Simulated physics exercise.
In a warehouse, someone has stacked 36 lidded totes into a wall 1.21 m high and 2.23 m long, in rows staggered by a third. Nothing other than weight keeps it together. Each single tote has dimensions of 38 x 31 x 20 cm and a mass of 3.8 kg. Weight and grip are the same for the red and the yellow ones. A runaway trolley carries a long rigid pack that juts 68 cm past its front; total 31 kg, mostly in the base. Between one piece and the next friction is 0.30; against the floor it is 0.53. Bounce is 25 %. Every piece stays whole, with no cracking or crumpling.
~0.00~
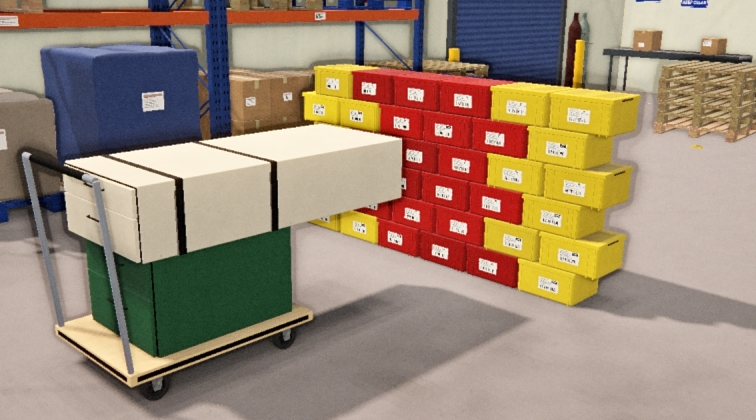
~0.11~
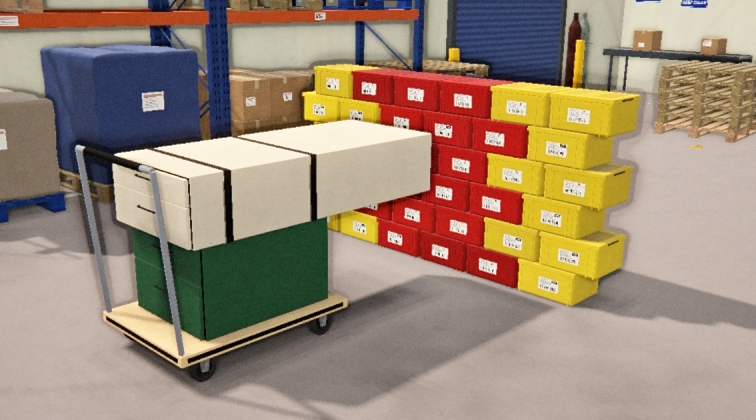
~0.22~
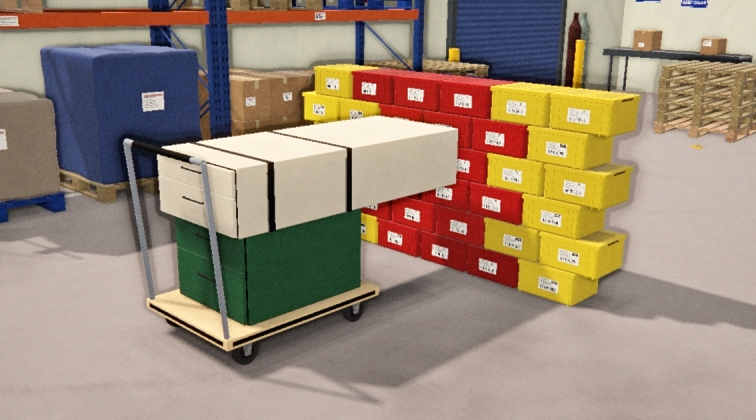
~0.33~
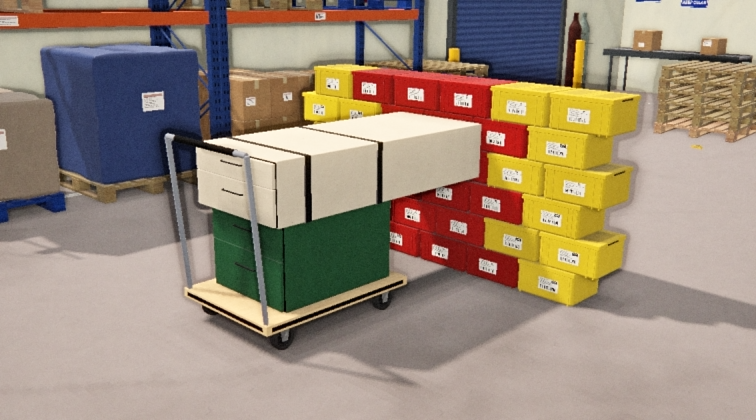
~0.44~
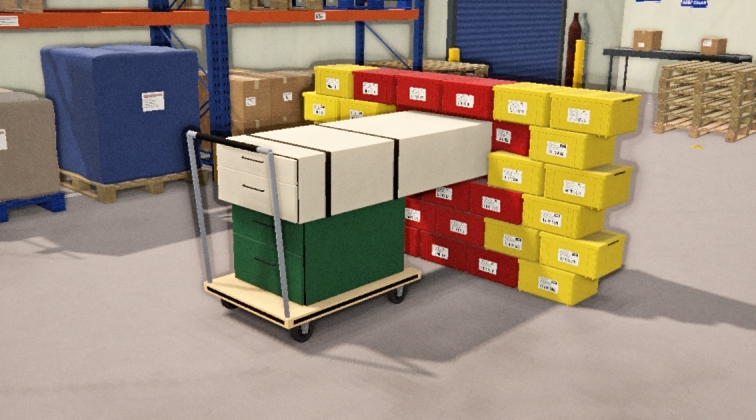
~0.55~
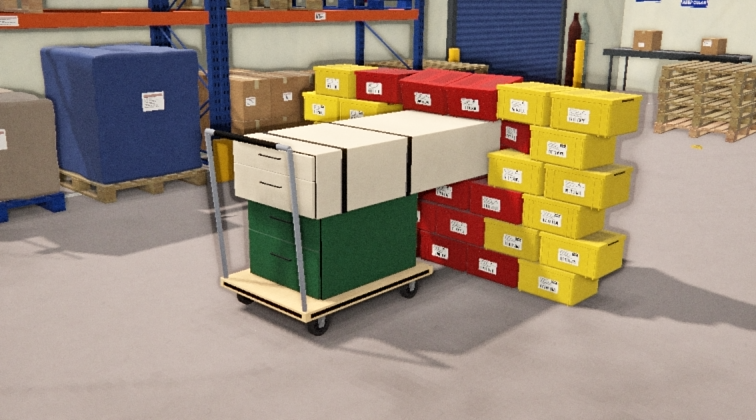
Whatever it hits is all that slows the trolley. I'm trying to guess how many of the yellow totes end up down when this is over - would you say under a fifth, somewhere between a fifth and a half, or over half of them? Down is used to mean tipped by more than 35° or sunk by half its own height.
I would say under a fifth of them.
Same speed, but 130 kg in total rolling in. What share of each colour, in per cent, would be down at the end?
In that case yellow comes to 10 and red to 30 percent.
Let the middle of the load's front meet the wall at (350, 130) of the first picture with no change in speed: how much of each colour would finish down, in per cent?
The yellow ones would be 20 per cent down and the red ones 20 per cent.
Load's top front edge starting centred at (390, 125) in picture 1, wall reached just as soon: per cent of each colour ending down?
Then yellow 0, red 0 per cent.
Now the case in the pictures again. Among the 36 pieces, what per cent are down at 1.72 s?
15 percent by then.
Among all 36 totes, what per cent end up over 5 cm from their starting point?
That is 25 per cent.
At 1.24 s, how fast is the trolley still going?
0.5 m/s.
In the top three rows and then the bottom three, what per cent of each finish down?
30% and 0%.
After 0.68 s, load 34 cm past the wall's line, still rolling; none of the 18 yellow totes down (0 of 36 in all colours); top yellow tote unmoved; top red tote 7° from how it stood.
After 0.90 s, load 47 cm past the wall's line, still rolling; none of the 18 yellow totes down (4 of 36 in all colours); top yellow tote unmoved; top red tote 34 mm lower.
After 1.24 s, load 64 cm past the wall's line, still rolling; 1 of the 18 yellow totes down (6 of 36 in all colours); top yellow tote unmoved; top red tote 35 mm lower.
After 1.72 s, load 68 cm past the wall's line, still rolling; 1 of the 18 yellow totes down (6 of 36 in all colours); top yellow tote unmoved; top red tote 35 mm lower.
In the end (3.2 s), load 66 cm past the wall's line, stopped; 1 of the 18 yellow totes down (6 of 36 in all colours); top yellow tote unmoved; top red tote 35 mm lower. That is 6 per cent. From the last view, middles, top yellow tote near (347, 81), top red tote near (478, 92).
